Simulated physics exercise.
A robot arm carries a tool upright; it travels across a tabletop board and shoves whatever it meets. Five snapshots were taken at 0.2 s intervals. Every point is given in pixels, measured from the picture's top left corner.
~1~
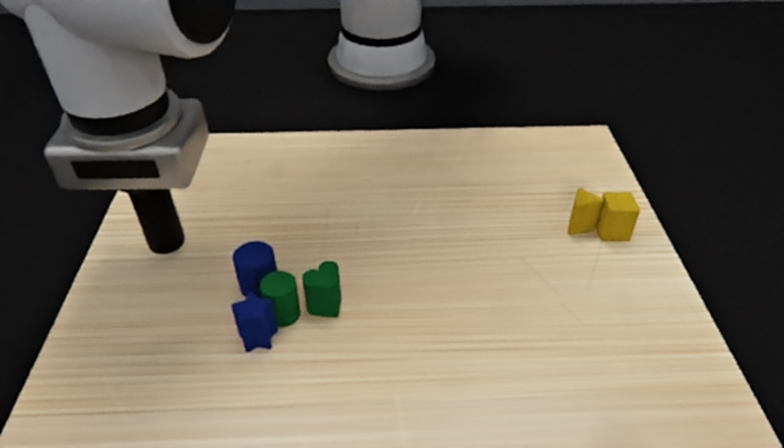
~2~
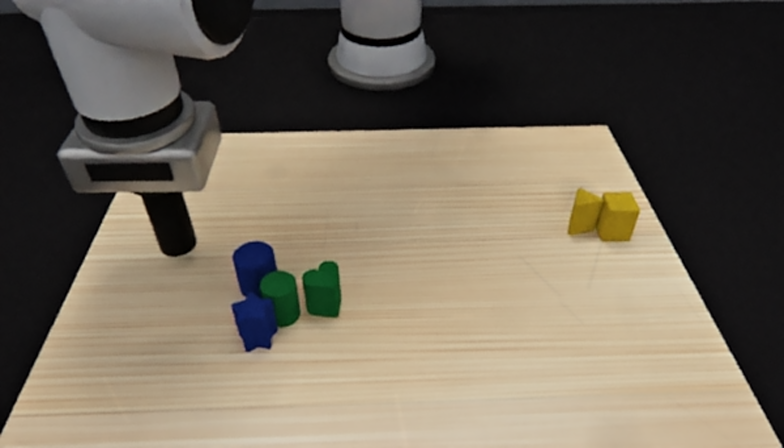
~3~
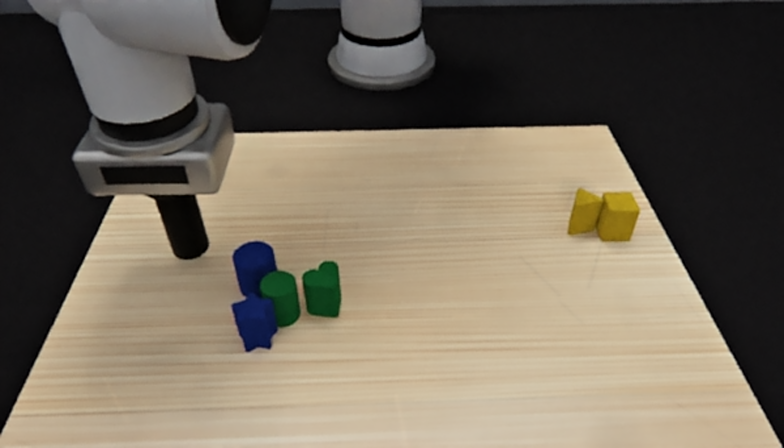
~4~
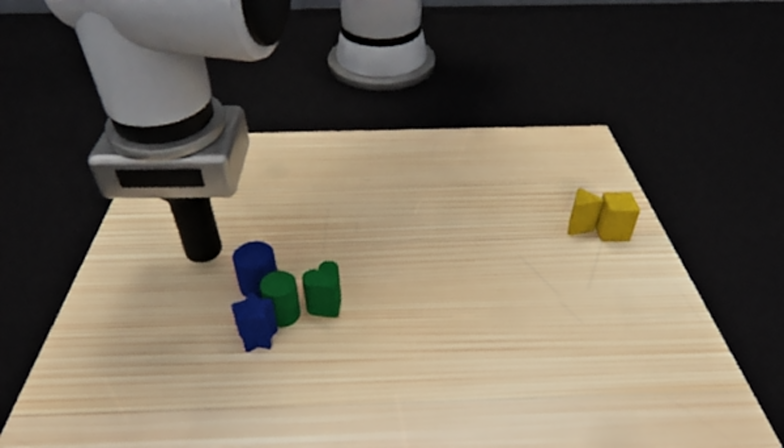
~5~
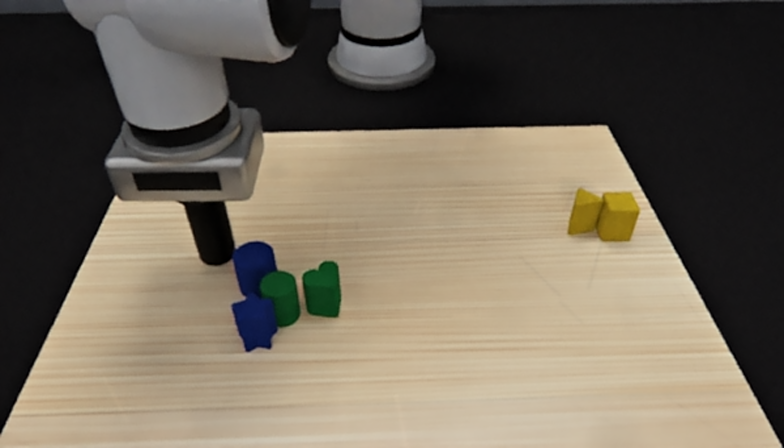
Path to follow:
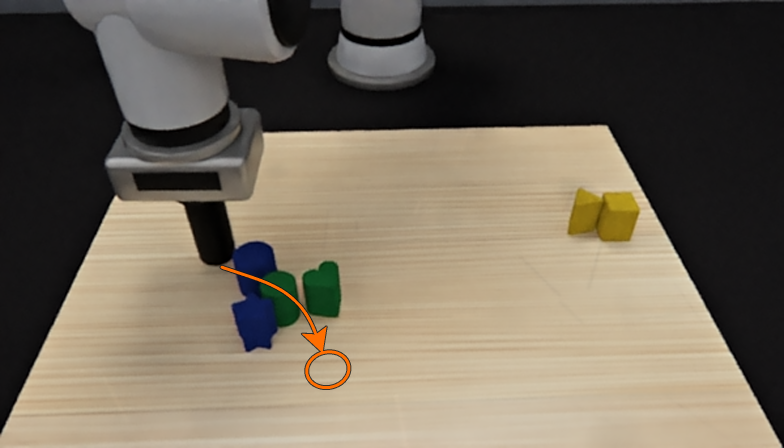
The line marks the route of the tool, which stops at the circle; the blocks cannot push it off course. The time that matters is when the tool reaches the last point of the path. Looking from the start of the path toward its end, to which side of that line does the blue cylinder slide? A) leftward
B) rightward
Answer: A.
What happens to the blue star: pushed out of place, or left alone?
That one stays where it is.
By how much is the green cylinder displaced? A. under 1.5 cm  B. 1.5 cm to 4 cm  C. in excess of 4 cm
C (in excess of 4 cm)
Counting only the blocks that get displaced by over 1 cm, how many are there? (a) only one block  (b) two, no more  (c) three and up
I'll go with c - three and up.
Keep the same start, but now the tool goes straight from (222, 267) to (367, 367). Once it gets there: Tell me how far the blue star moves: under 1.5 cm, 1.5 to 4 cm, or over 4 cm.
It ends under 1.5 cm away.
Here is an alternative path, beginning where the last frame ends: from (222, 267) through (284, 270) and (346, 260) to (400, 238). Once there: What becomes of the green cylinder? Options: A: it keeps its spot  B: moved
My pick is B.
The drawn path runs from (222, 267) via (272, 285) and (309, 319), ending at (328, 369).
The first path, step by step. One third of the way, tool (270, 272); blue cylinder (297, 271); green cylinder (295, 301); green heart (332, 278), turned 25° anticlockwise.
Two thirds of the way, tool (307, 305); blue cylinder (344, 299); green cylinder (301, 319); green heart (378, 291), turned 65° anticlockwise.
At the end, tool (326, 356); blue star not moved; blue cylinder (365, 319); green cylinder (297, 369); green heart (386, 292), turned 90° anticlockwise.
